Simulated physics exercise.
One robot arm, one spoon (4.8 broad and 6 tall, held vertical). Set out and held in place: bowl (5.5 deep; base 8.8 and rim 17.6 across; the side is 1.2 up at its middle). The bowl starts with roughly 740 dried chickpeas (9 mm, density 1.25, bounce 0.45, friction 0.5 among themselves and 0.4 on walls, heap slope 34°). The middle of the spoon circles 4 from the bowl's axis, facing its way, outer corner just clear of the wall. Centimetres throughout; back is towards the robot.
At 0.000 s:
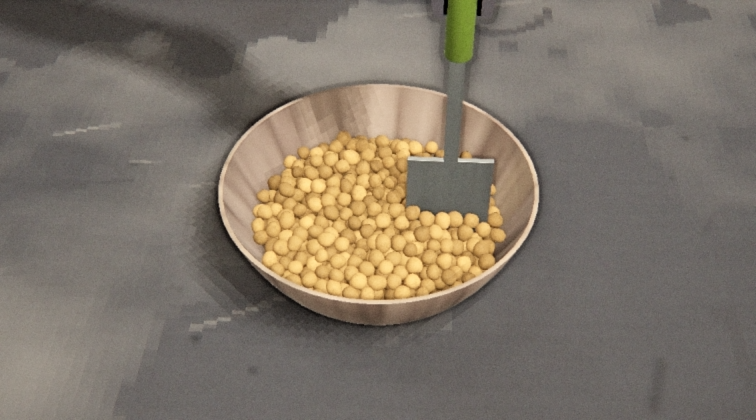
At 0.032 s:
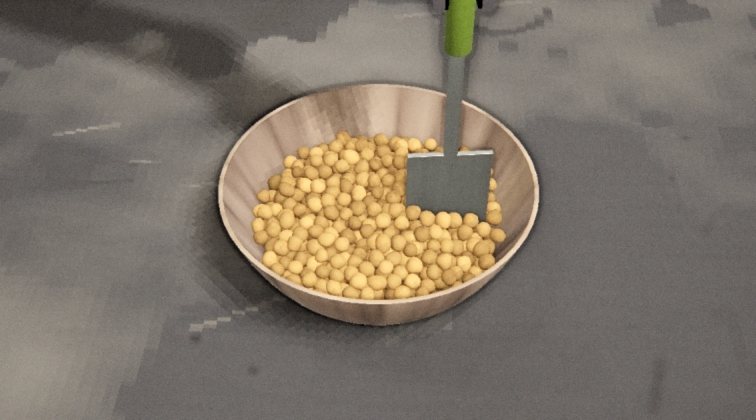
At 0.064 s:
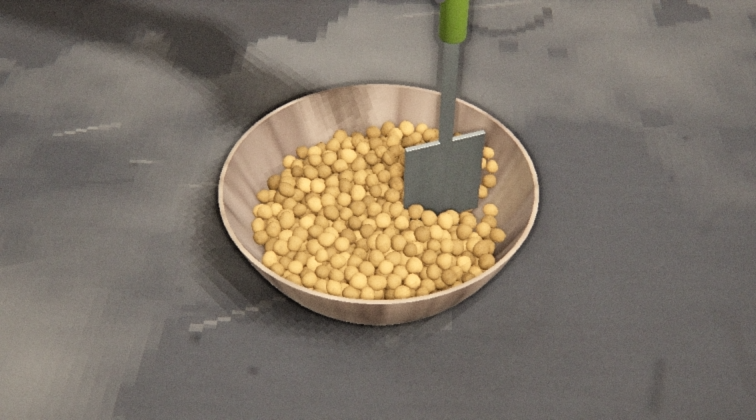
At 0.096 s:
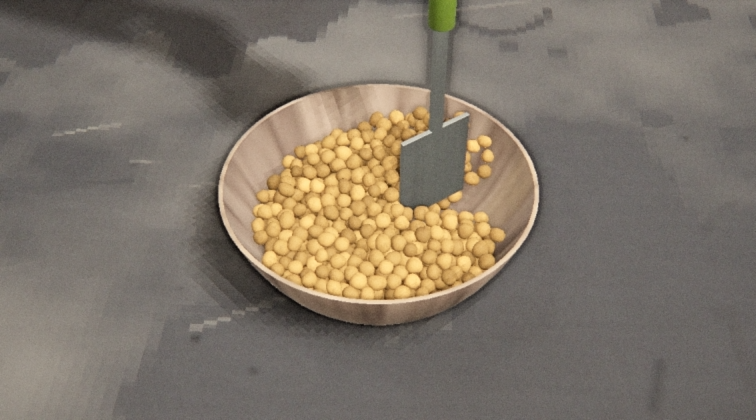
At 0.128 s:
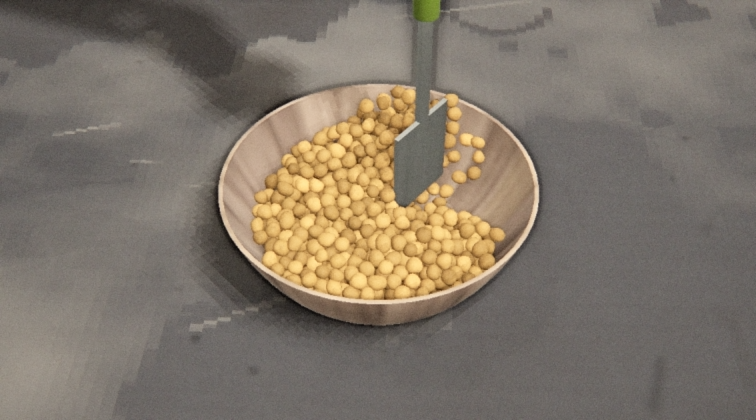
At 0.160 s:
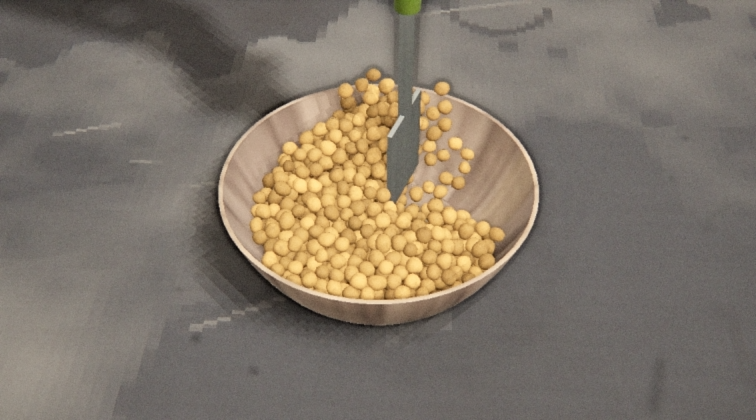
On a mottled grey surface, a flat metal spatula-like tool with a green handle turns edge-on while sweeping left and back through a wooden bowl of dried chickpeas, pushing some up toward the back rim and exposing bowl wall behind it.
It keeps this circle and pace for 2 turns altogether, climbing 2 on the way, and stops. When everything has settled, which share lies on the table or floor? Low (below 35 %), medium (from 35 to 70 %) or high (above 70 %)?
A low share, below 35 %, ends on the table or floor.
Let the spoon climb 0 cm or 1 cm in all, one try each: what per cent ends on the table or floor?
Some 35 and 25 per cent.
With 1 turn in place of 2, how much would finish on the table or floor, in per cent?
Then about 15 per cent.
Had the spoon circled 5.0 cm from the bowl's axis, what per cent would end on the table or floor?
Then about 10 per cent.
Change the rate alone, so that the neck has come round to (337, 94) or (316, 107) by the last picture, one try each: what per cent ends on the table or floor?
Some 40 and 45 per cent.
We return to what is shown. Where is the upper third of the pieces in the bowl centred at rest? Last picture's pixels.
Around (383, 213).
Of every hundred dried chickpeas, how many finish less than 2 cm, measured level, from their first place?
Roughly 15 per cent.
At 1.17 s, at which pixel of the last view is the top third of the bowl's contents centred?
At about (331, 229).
After 0.67 s, 326° round, highest piece 8 above the table; 633 in the bowl, 104 on the table or floor, 6 in flight or on the tool.
After 1.17 s, 222° round, highest piece 8 above the table; 605 in the bowl, 135 on the table or floor, 3 in flight or on the tool.
After 1.63 s, 0° round, highest piece 5 above the table; 604 in the bowl, 139 on the table or floor.
After 2.33 s, 0° round, highest piece 5 above the table; 604 in the bowl, 139 on the table or floor.
At rest, 604 in the bowl, 139 on the table or floor. That is 19 % on the table or floor.
